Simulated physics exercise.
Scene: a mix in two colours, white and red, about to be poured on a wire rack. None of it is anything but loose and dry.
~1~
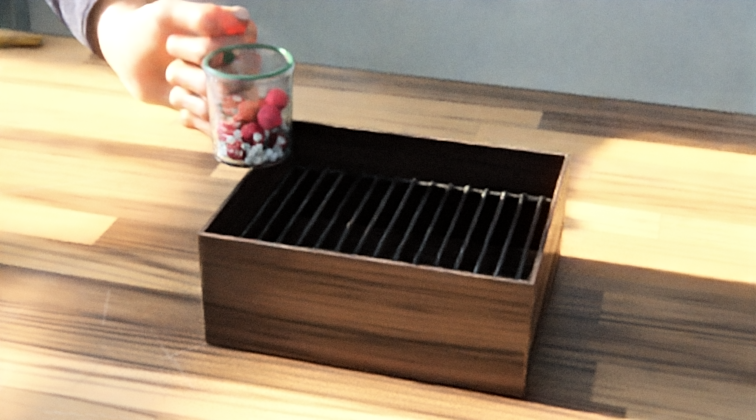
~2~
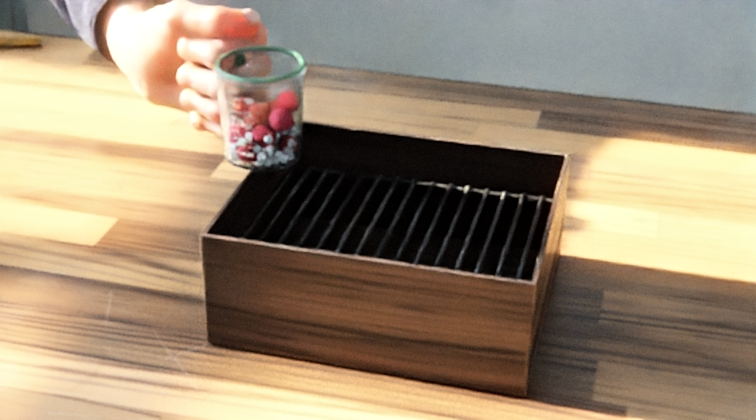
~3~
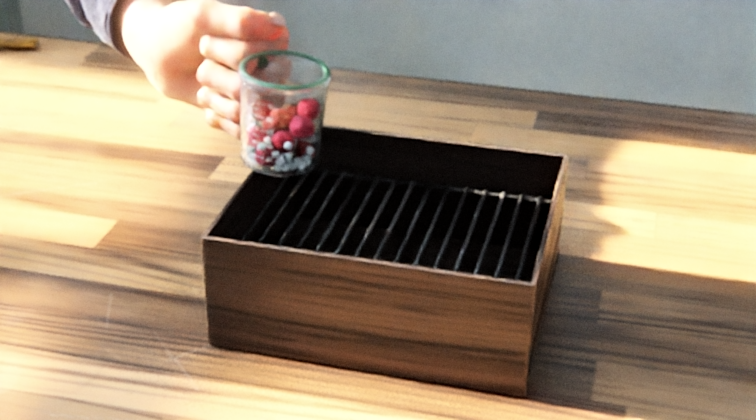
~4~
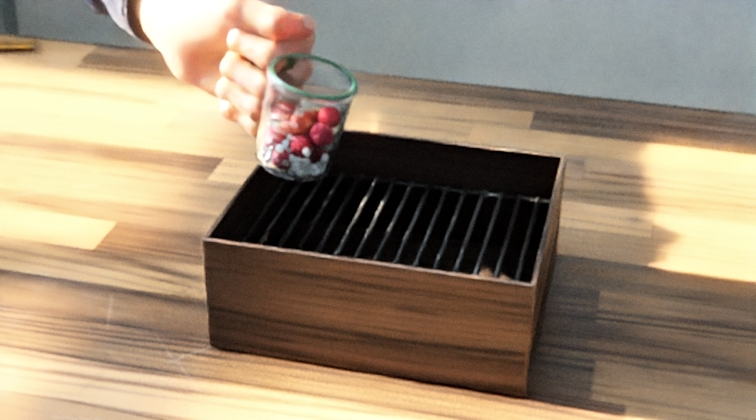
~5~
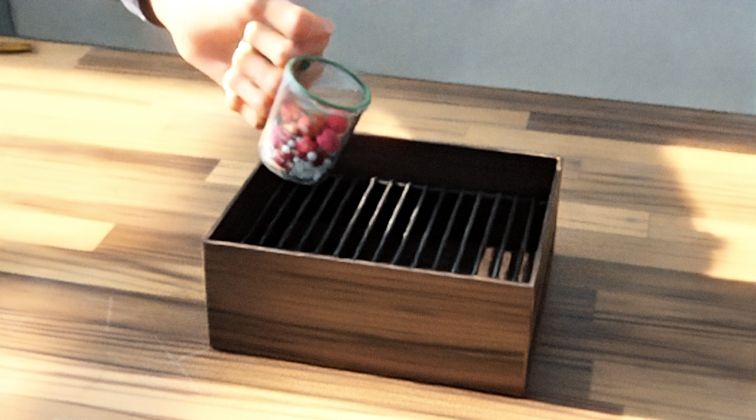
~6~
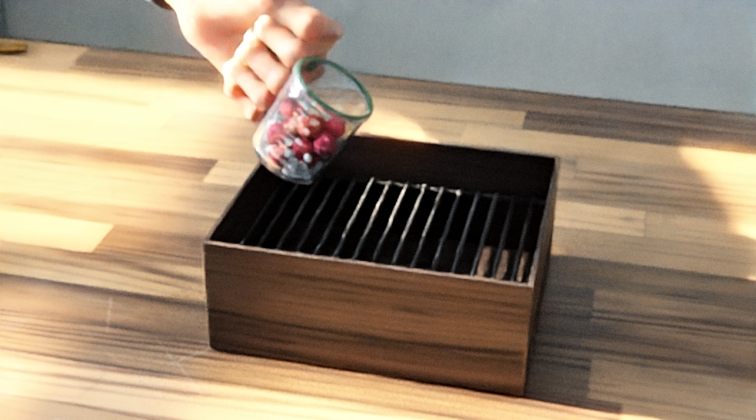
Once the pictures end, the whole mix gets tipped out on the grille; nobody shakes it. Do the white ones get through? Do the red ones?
Watch the white bits: They sink past the grille; the red bits stay stuck above.
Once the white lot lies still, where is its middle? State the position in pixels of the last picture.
Close to (359, 290).
Then, 0.30 s later than the last frame, white ones, every one in the cup; red ones, every one in the cup.
Then, 0.67 s later than the last frame, white ones, every one in the cup; red ones, every one in the cup.
Then, 1.07 s later than the last frame, white ones, almost all in the cup, about a tenth on or over the wires; red ones, roughly two thirds in the cup, roughly a third on or over the wires.
When it is over, white ones, every one under the rack; red ones, every one on the wires, not one under the rack.
